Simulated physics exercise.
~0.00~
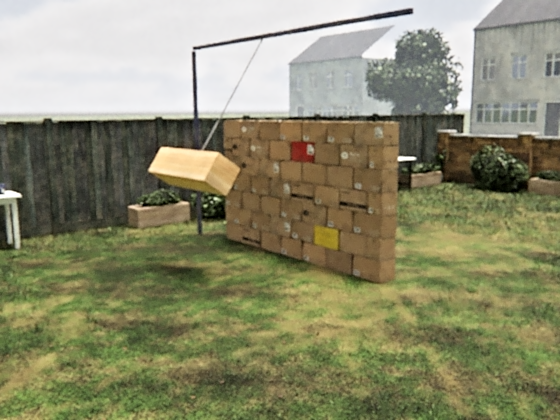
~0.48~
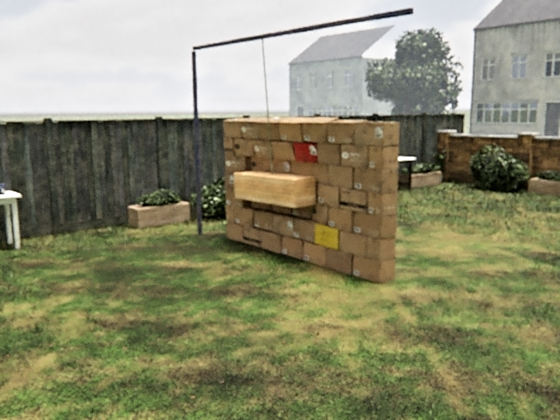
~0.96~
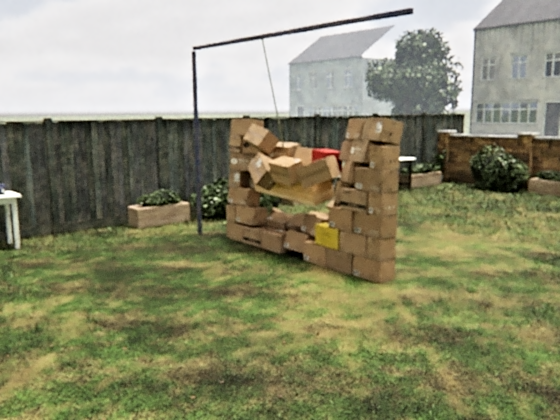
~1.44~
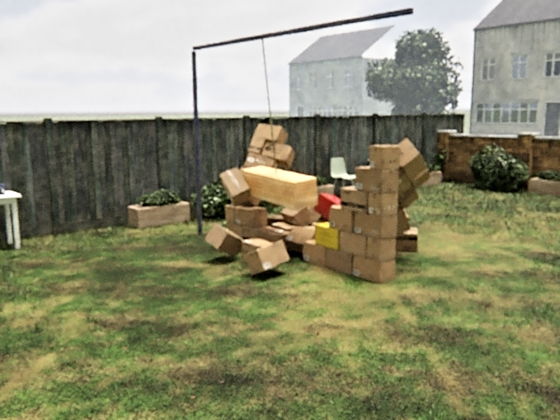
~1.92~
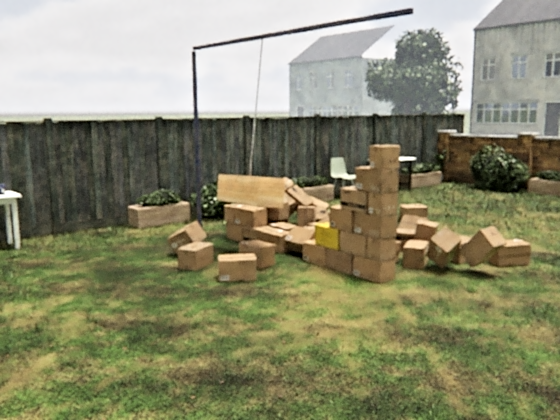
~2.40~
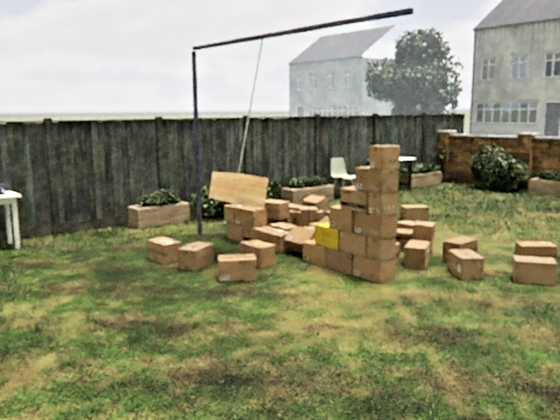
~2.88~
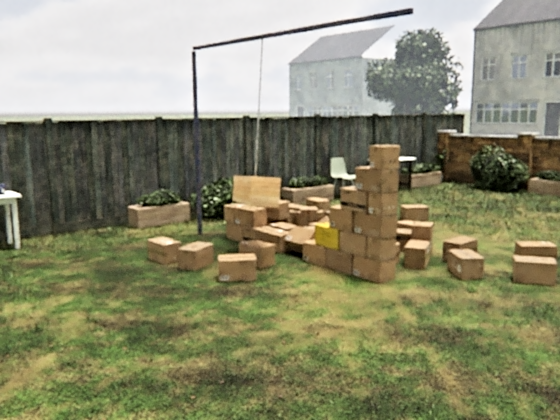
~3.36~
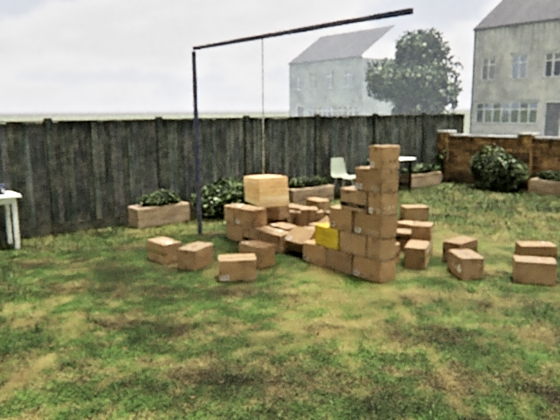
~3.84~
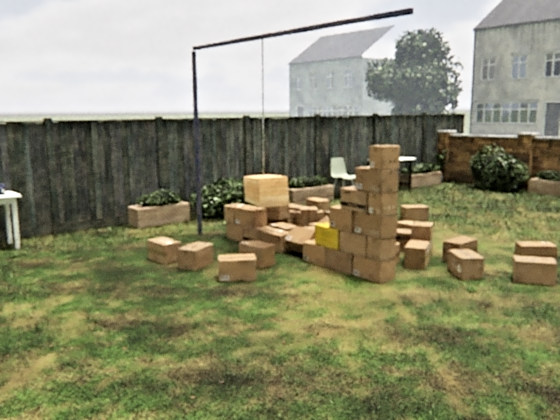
The footage shows a short timber beam on a line swinging into a wall of stacked cartons on a lawn, bursting its middle and left side so most boxes tumble, before it settles above the scattered cartons while a stepped right-hand section with a yellow carton stays standing.
